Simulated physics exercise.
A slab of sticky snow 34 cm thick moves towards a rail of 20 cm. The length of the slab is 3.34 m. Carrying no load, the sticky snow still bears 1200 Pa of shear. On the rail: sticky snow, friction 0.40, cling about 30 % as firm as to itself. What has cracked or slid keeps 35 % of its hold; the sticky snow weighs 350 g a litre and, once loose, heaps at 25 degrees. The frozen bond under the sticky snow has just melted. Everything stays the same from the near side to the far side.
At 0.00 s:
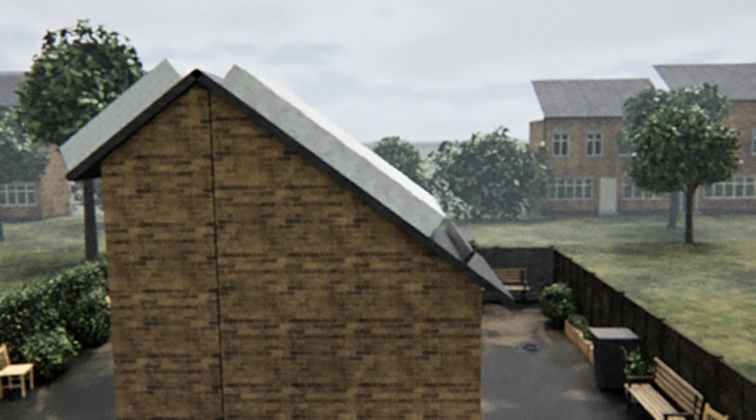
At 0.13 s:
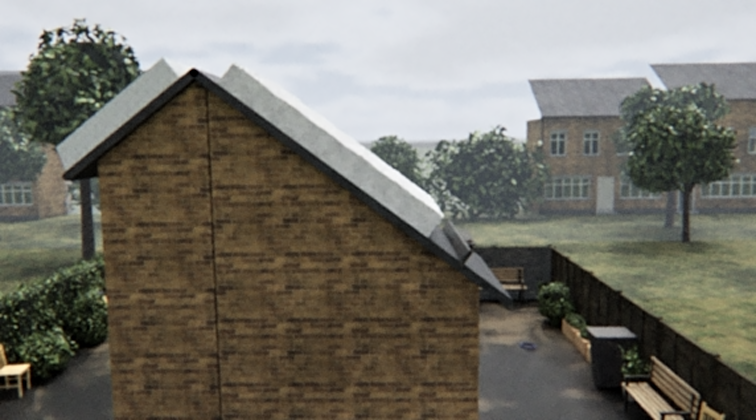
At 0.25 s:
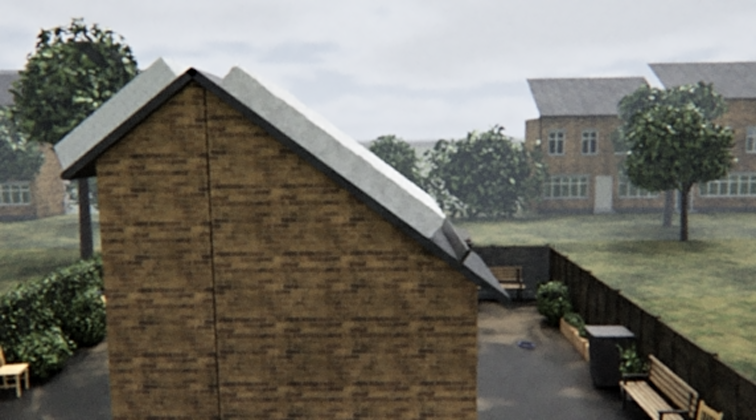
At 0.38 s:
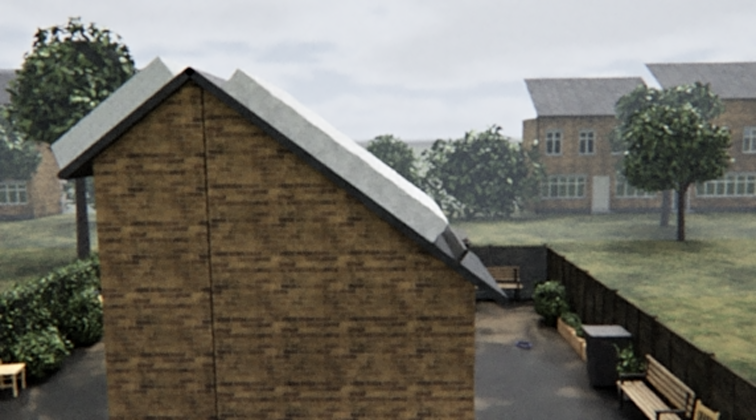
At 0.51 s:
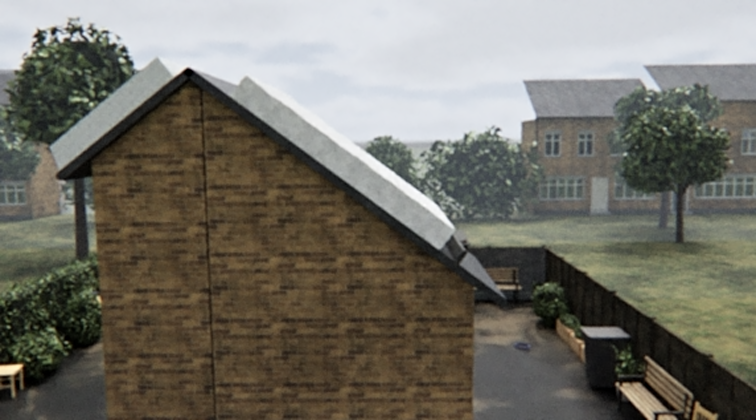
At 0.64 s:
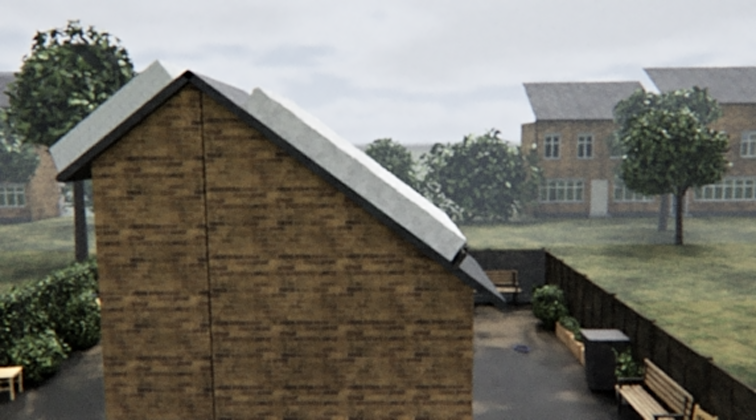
Above a paved yard with benches and a fence, a thick pale slab on the brick building's roof crept down the right-hand slope, then slid faster in one piece to the lower edge.
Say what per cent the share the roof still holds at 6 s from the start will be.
Roughly 69 out of 100.
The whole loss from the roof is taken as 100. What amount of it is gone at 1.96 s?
I'd put it at around 70 %.
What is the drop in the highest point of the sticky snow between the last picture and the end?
Some 0.8 m.
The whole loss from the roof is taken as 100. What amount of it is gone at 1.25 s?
About 0 %.
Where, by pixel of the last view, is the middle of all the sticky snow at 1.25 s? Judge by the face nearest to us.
Position: About (408, 210).
After 1.25 s, 99 % of the snow is on the roof.
After 1.96 s, 78 % of the snow is on the roof.
After 2.68 s, 69 % of the snow is on the roof.
After 3.40 s, 69 % of the snow is on the roof.
After 6.00 s, at the end, 69 % of the snow is on the roof.
